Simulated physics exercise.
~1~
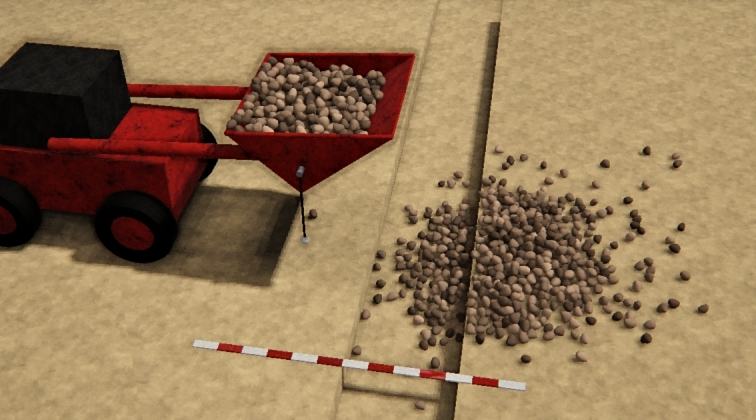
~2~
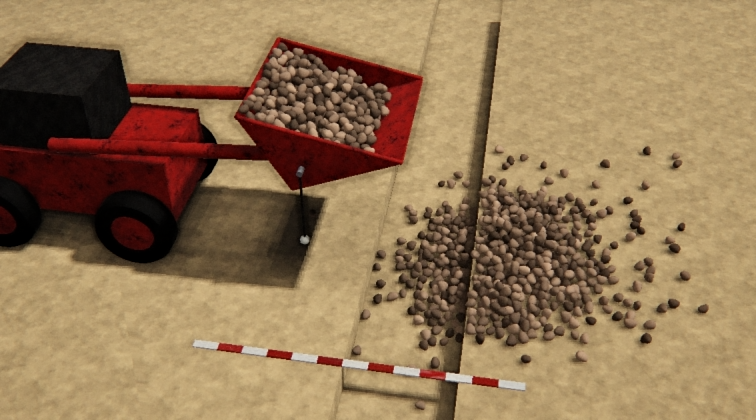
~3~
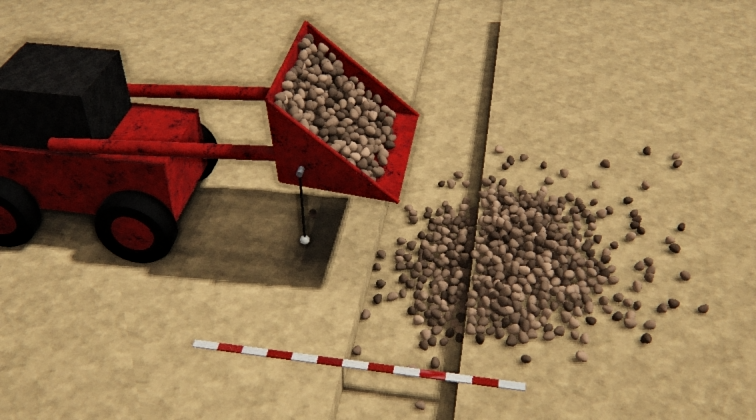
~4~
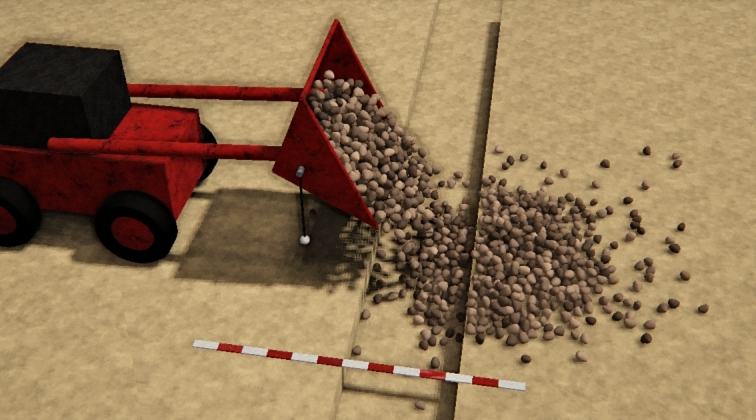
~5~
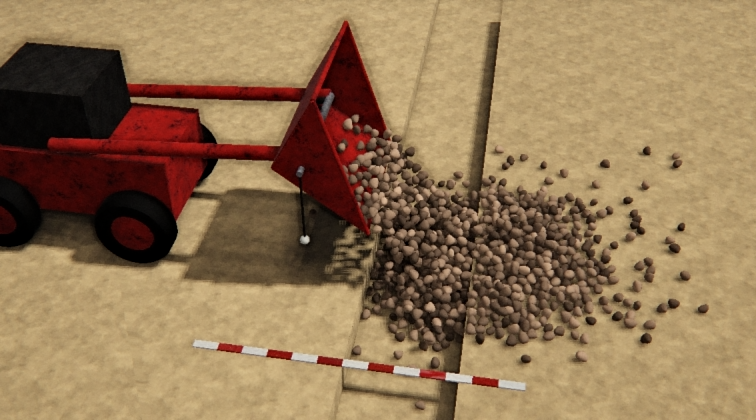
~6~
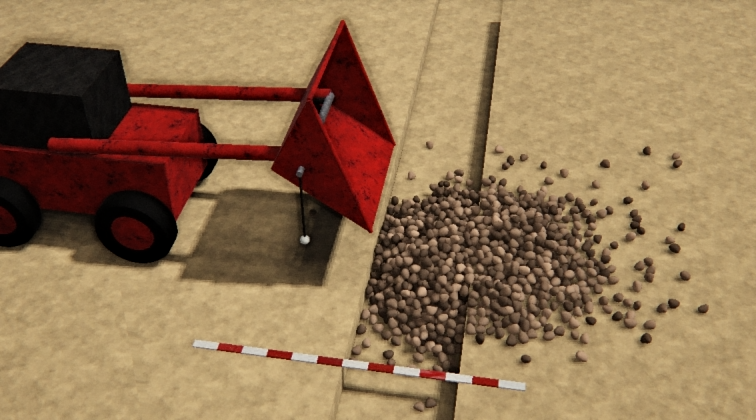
A red loader tipping its bucket forward to the right, spilling all its stones onto the near side of a scattered heap.
